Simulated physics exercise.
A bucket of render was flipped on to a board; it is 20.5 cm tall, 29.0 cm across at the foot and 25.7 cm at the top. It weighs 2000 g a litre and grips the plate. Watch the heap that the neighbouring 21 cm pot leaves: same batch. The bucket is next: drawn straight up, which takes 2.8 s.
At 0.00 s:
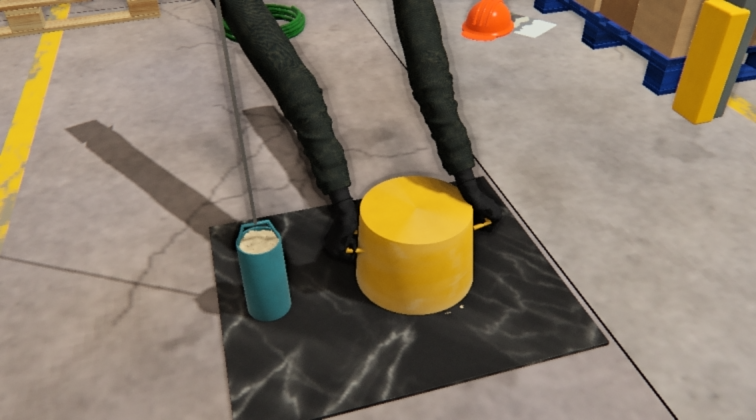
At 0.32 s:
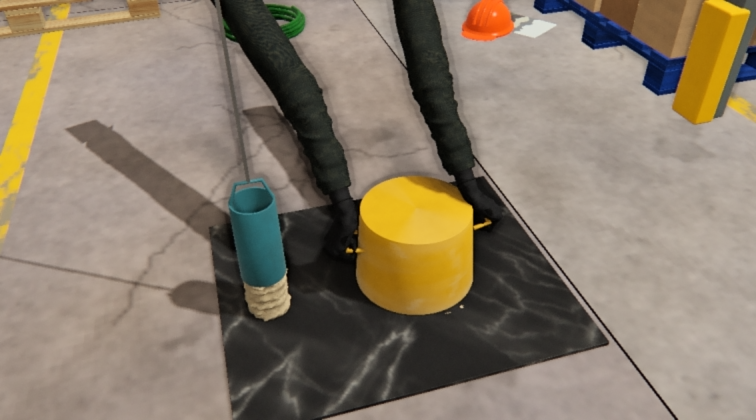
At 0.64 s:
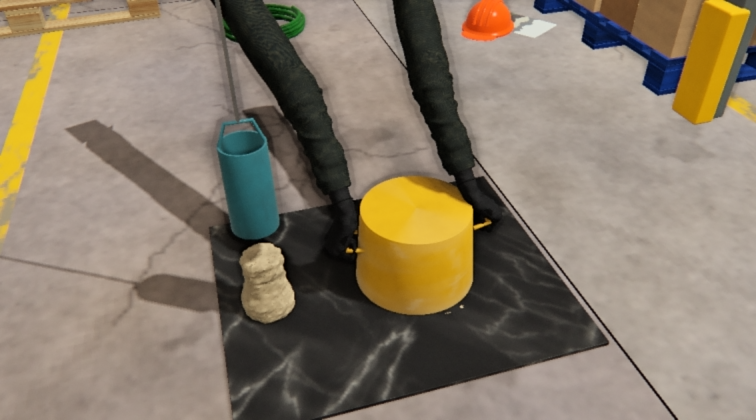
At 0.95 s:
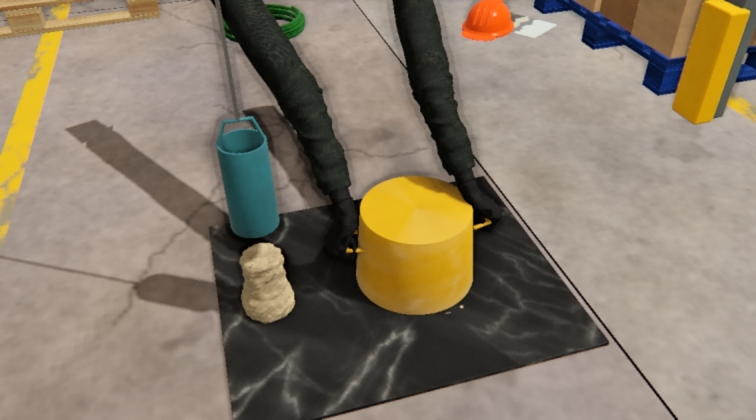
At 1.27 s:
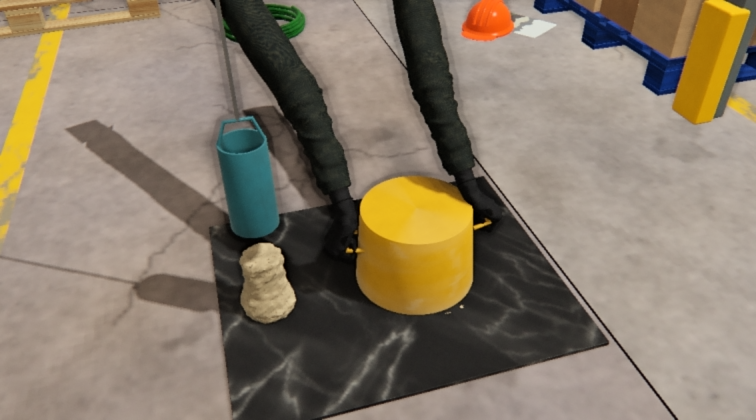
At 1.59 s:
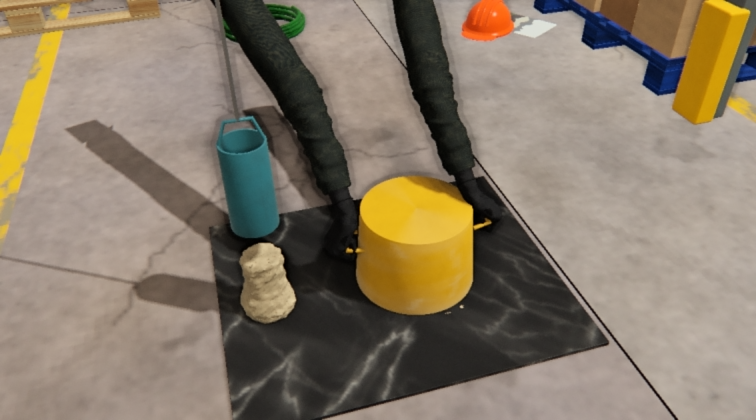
Two dark arms hold a yellow bucket still while a teal cylinder lifts off a pale lump.
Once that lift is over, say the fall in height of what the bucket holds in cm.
Some 1 cm.
After 2.3 s, the bucket is up 4.9 cm; the render has come down 0.3 cm to 20 cm and is 29 cm wide.
After 3.0 s, the bucket is up 13 cm; the render has come down 0.8 cm to 20 cm and is 30 cm wide.
After 3.7 s, the bucket is up 21 cm; the render has come down 0.9 cm to 20 cm and is 30 cm wide.
After 4.5 s, the bucket is clear; the render has come down 1.0 cm to 19 cm and is 30 cm wide.
After 5.0 s, at rest, the bucket is clear; the render has come down 1.1 cm to 19 cm and is 30 cm wide.
